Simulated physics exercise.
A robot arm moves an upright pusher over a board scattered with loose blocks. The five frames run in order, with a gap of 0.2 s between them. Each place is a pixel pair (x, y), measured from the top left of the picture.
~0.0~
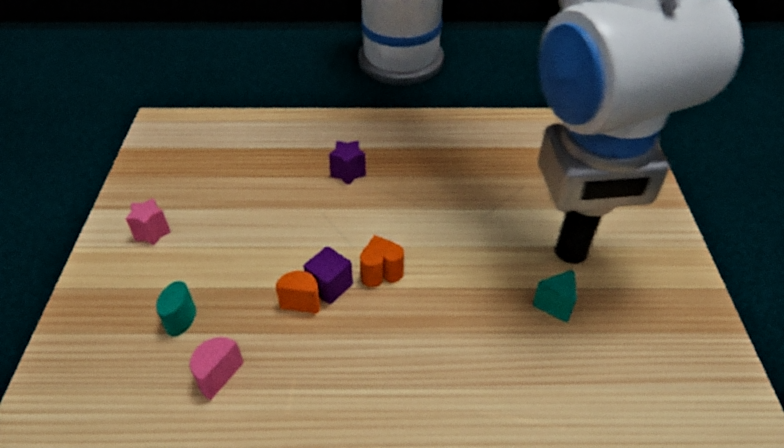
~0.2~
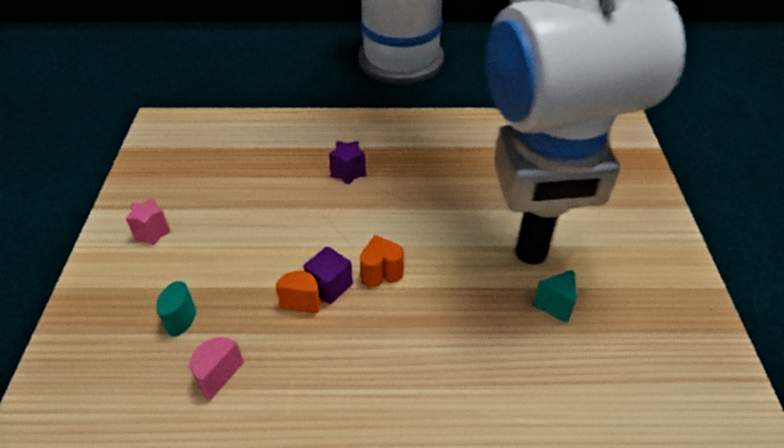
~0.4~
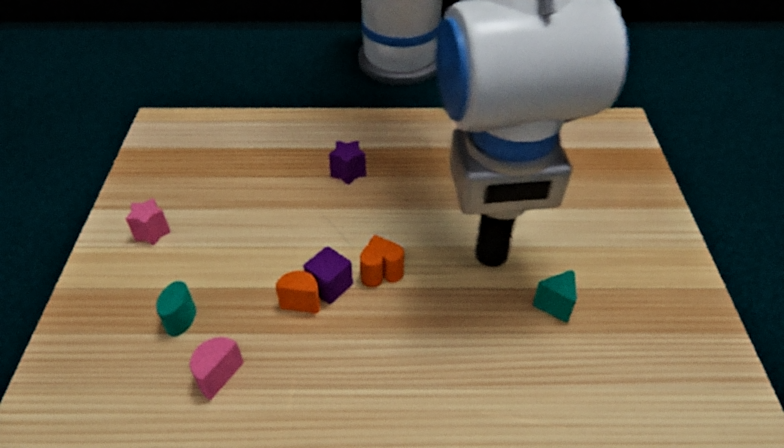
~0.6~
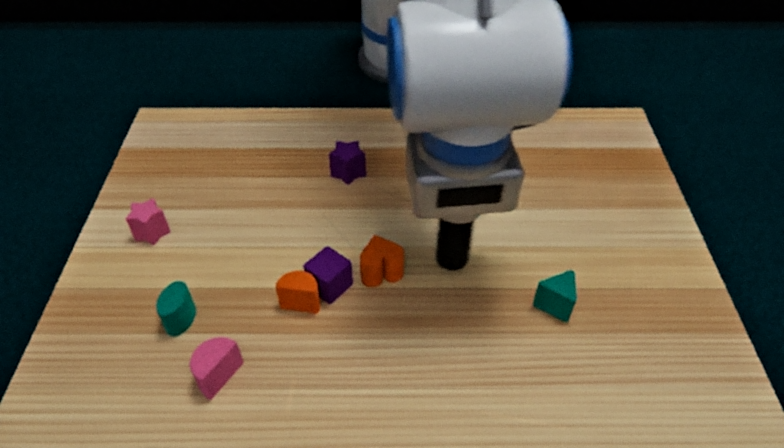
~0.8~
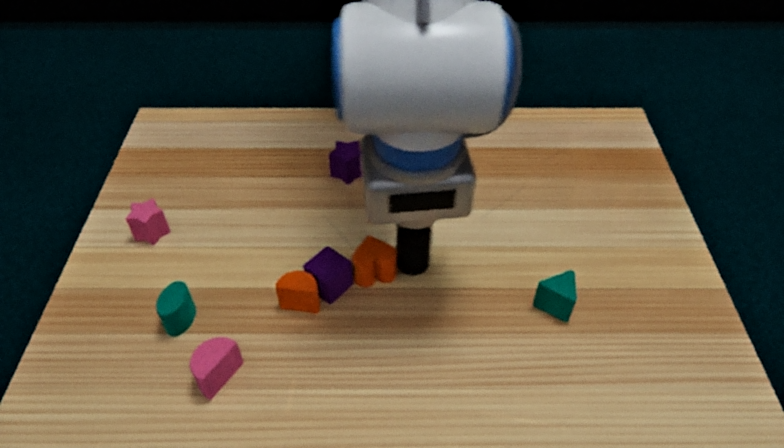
On a wooden board, a robot arm sweeping its black pusher left past a green block and nudging an orange heart slightly.
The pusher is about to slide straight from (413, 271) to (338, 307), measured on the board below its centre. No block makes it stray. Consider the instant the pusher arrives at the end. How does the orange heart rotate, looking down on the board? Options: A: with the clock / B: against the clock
A
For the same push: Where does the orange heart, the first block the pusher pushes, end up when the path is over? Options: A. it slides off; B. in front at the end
Answer: A.
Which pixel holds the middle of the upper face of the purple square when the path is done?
The purple square ends near (297, 258).
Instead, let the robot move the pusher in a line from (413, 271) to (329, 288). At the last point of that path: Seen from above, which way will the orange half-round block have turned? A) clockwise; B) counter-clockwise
The correct letter is B.
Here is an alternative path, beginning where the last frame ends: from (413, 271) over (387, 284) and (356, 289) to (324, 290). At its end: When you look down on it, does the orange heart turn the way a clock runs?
That would be a yes.
On the path given first. Halfway along, pusher (376, 282); orange half-round block (286, 285); purple square (301, 260), turned 40° anticlockwise; orange heart (343, 252), turned 60° clockwise.
At the end, pusher (337, 300); orange half-round block (286, 285); purple square (297, 258), turned 50° anticlockwise; orange heart (333, 254), turned 105° clockwise.
